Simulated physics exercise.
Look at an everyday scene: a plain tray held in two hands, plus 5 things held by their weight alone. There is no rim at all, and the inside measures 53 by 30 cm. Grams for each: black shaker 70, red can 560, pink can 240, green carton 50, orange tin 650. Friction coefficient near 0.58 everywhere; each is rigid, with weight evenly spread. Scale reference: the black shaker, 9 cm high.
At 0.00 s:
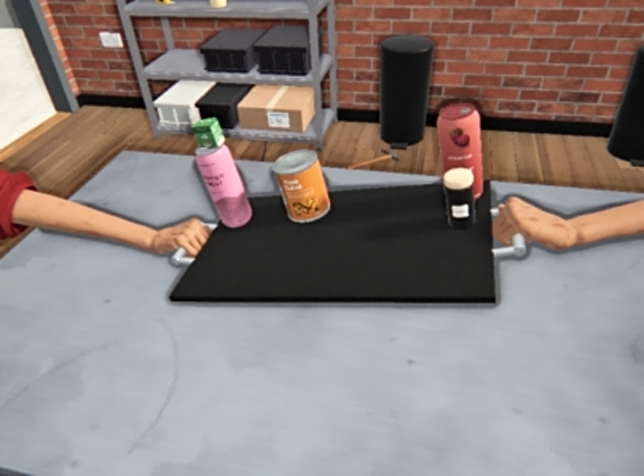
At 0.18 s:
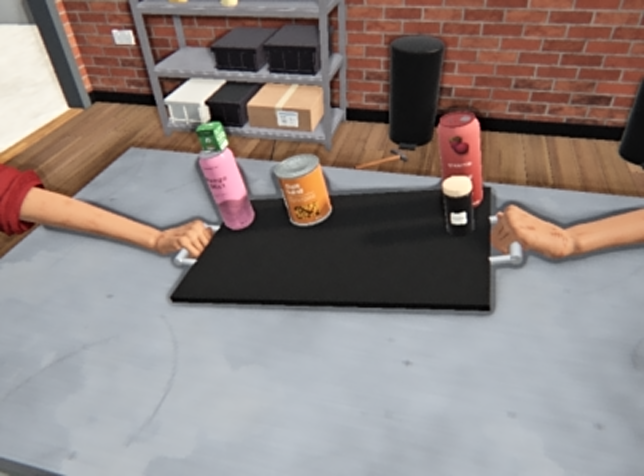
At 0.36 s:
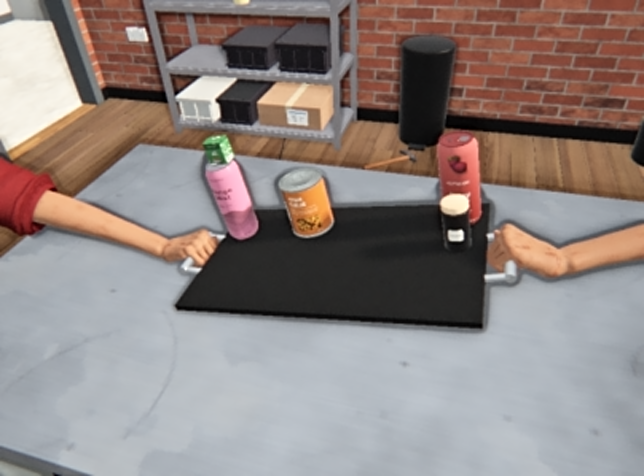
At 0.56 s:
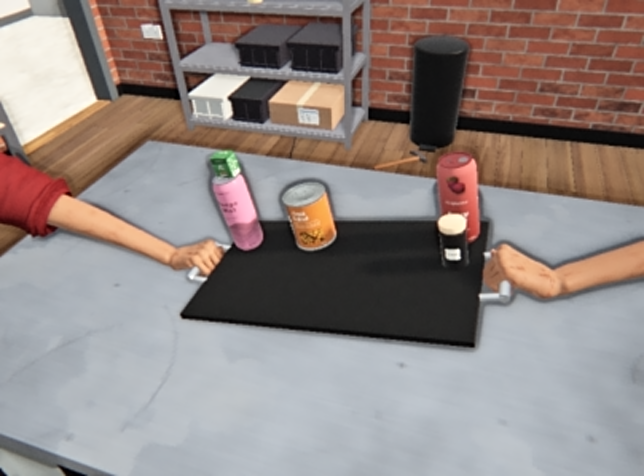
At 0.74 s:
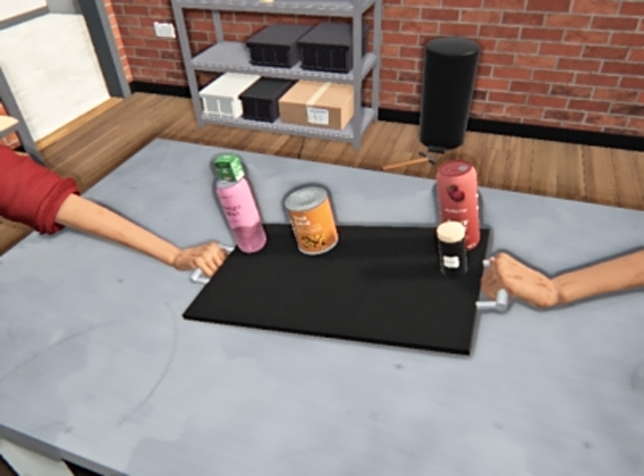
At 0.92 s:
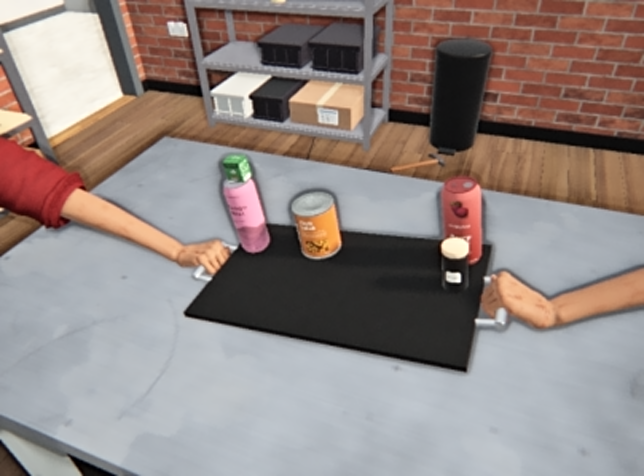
Two hands lower a black tray holding cans and containers onto the gray table, left edge first.
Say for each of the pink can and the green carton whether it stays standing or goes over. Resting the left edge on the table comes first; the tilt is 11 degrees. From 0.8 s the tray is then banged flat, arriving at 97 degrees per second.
Pink can: Stands; green carton: Stands.
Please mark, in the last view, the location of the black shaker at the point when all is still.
Its centre ends close to (457, 294) in the last view.
After 1.12 s, tray flat on the table; green carton tipped 6° from how it sat near (259, 175); pink can tipped 6° from how it sat near (257, 218); red can tipped 16° from how it sat.
After 1.32 s, tray flat on the table; red can now off the tray; green carton tipped 3° from how it sat near (246, 172); pink can tipped 3° from how it sat near (252, 217).
After 1.52 s, tray flat on the table.
At rest (3.2 s), off the tray and tipped over, red can; the other 4 in place, give or take 5 cm. In the last view, pink can near (254, 218), green carton near (251, 173).
